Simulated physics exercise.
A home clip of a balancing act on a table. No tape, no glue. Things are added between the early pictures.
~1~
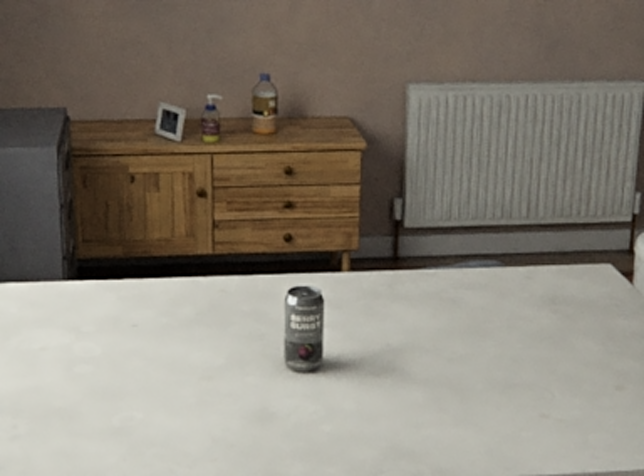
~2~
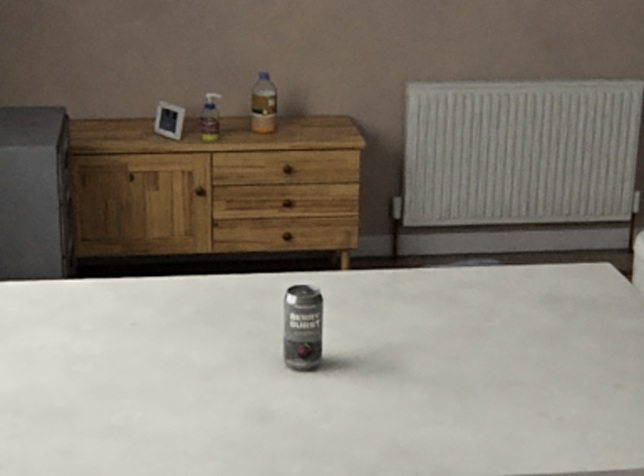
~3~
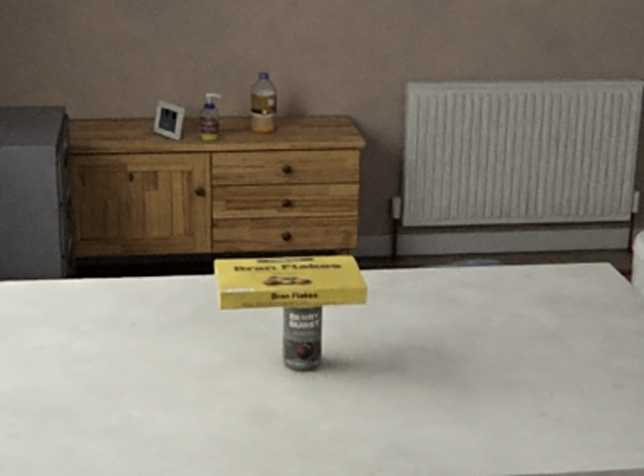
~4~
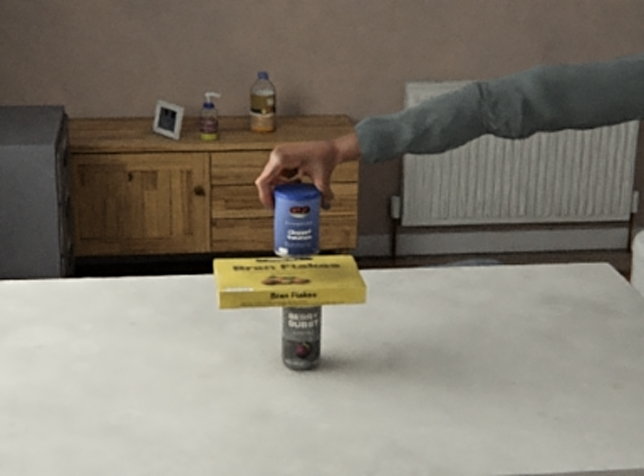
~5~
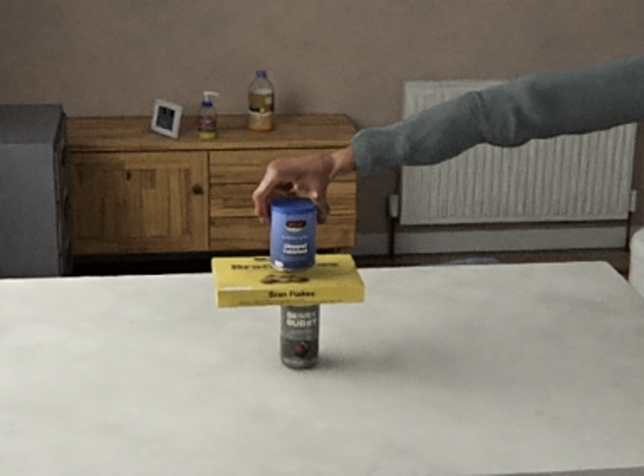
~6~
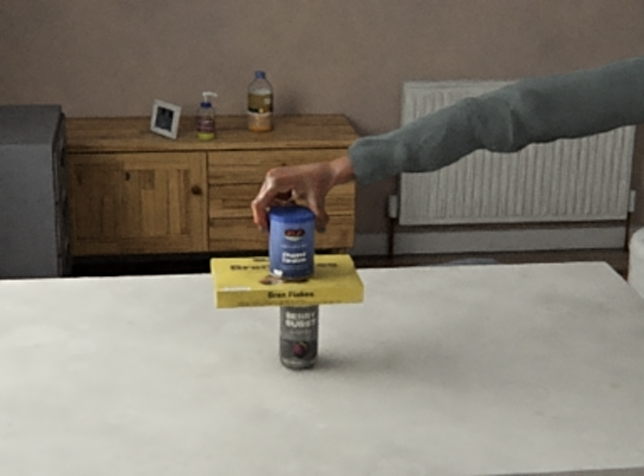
On a white table, a yellow packet appears atop a can, then a hand lowers a blue tin onto it.
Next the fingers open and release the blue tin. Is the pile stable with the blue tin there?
As it turns out, it holds.
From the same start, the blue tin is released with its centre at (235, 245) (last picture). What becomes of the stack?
Then it loses its balance.
Then, 0.20 s later than the last frame, all is still.
Then, 0.40 s later than the last frame, blue tin resting near (292, 243).
When it is over, all 3 as before. End places, in pixels of the last picture, blue tin near (292, 243). The stack stays up.
